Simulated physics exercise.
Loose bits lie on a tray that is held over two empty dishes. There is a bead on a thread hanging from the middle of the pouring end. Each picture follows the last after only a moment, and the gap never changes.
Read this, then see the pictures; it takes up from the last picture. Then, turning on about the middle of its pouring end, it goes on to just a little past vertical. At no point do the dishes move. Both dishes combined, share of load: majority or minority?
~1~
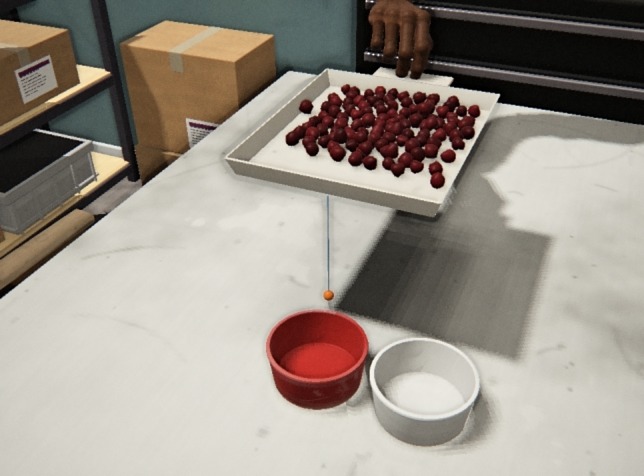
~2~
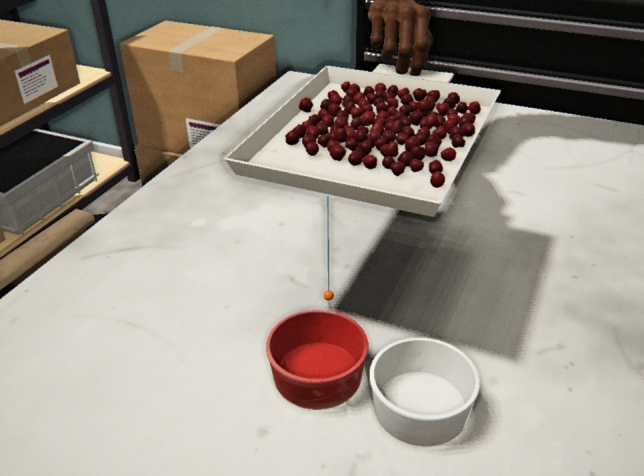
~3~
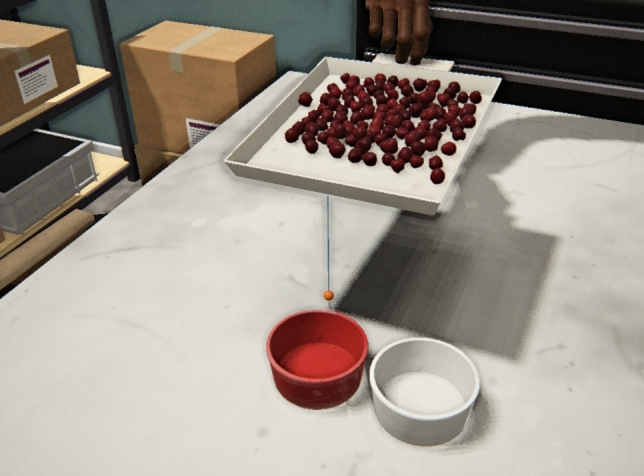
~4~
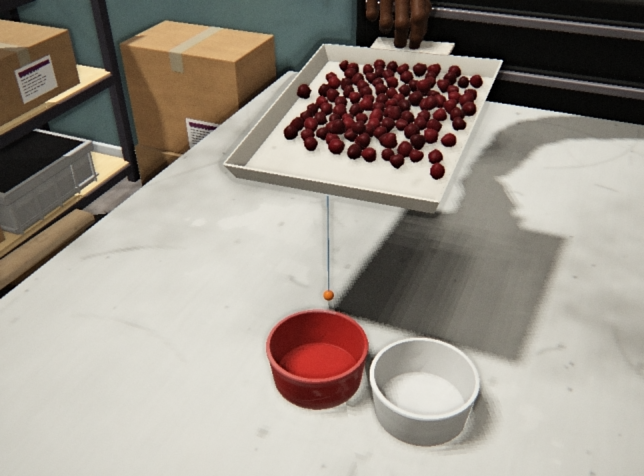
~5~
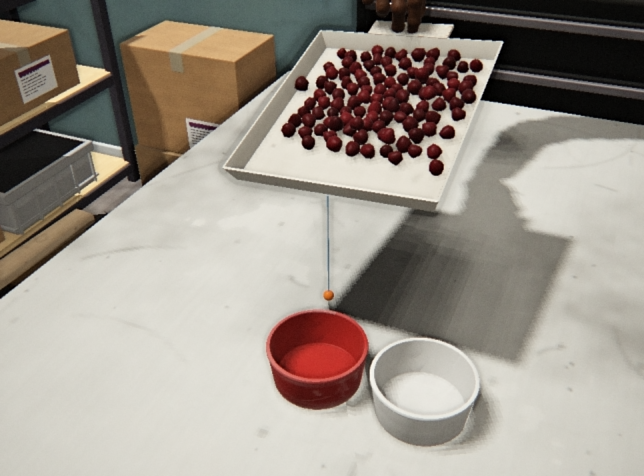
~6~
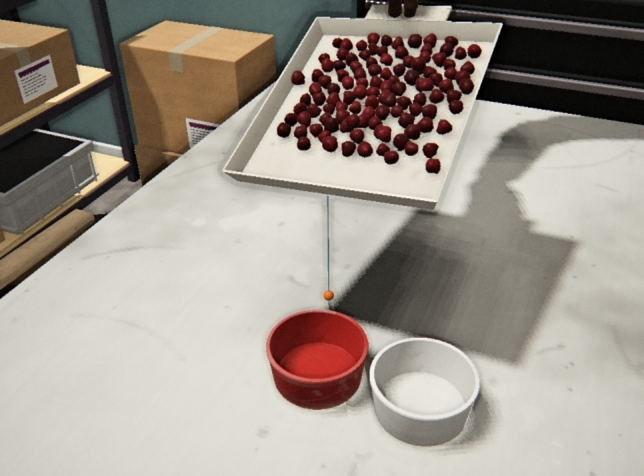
Minority.
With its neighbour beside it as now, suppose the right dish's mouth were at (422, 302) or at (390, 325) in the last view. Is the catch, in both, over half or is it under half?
Result, first setup: The minor share; second setup: The minor share.
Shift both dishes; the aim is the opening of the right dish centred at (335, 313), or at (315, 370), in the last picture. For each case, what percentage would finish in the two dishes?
The first gives 40 %, the second 40 %.
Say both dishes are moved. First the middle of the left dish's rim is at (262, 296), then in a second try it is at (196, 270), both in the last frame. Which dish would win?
The one at left, then the one at right.
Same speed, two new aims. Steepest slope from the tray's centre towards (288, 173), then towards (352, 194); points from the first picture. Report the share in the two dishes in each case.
Shares: 10 %, then 80 %.
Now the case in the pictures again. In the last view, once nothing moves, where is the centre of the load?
Around (243, 355).
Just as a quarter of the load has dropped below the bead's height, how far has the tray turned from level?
Somewhere near 75 degrees, I'd say.
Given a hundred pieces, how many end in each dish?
In per cent, left near 30 and right near 0.
Soon, tray tipped steeply; most on the tray; a stray few in the left dish; a small part outside both; a small part in the air.
A while on, tray tipped past a quarter turn; a small part on the tray; a stray few in the right dish; about a quarter in the left dish; about half outside both; about a quarter in the air.
Towards the end, tray tipped past a quarter turn; a stray few in the right dish; about a third in the left dish; about two thirds outside both.
Finally, tray tipped past a quarter turn; a stray few in the right dish; about a third in the left dish; about two thirds outside both.
